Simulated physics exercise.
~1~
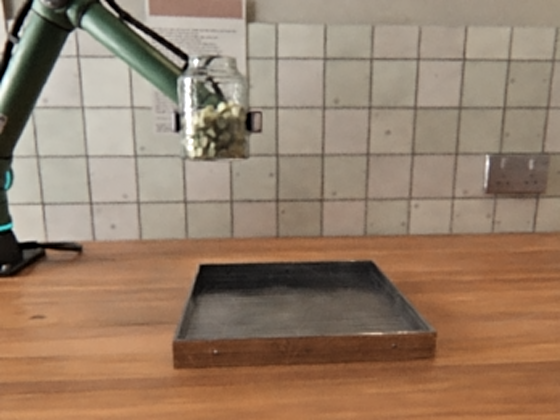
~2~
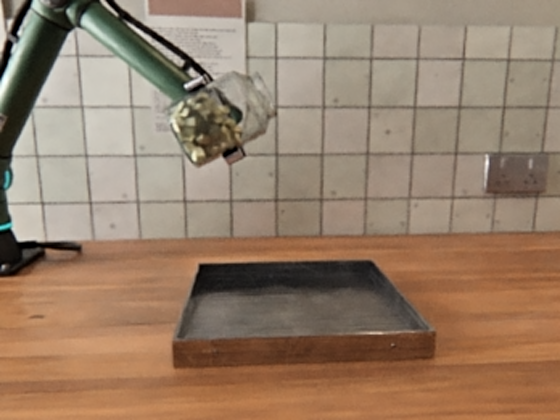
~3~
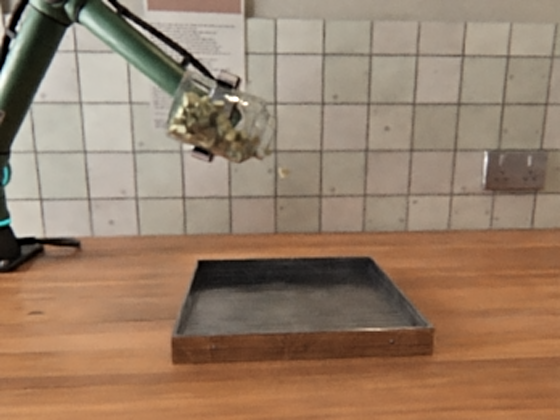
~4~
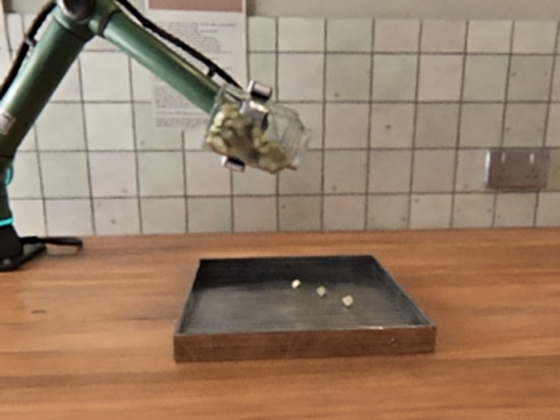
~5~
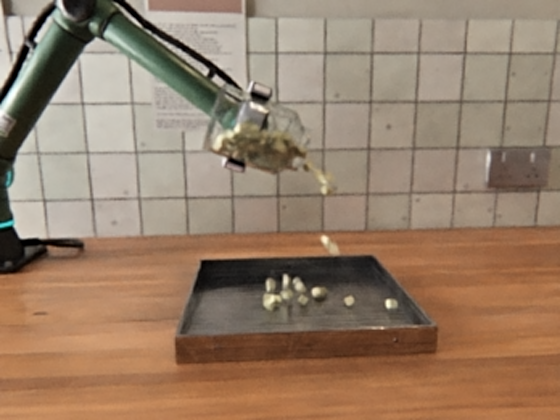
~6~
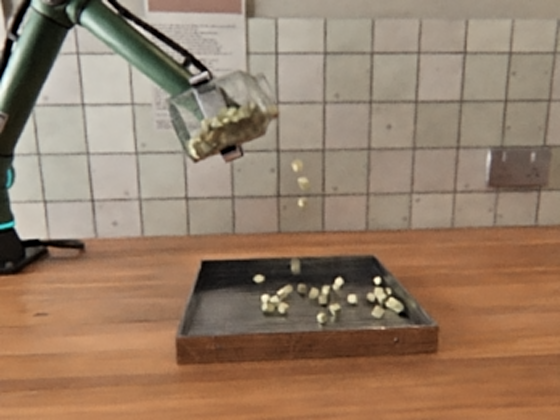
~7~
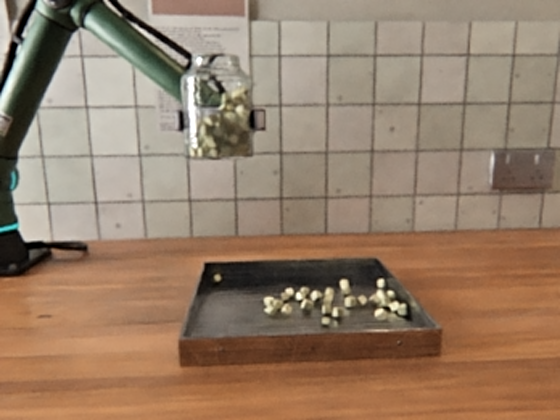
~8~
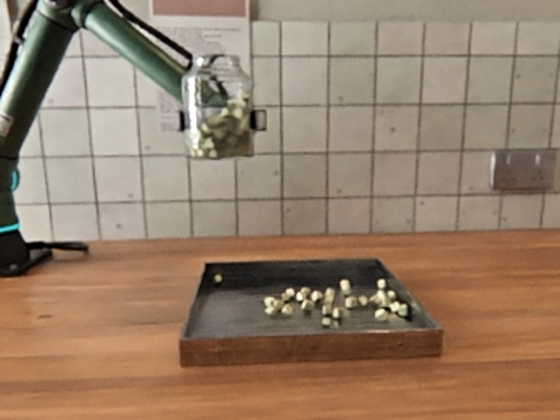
On a wooden worktop by a tiled wall, a green robot arm tipping a glass jar, scattering some pale pieces into a dark tray, then righting it.
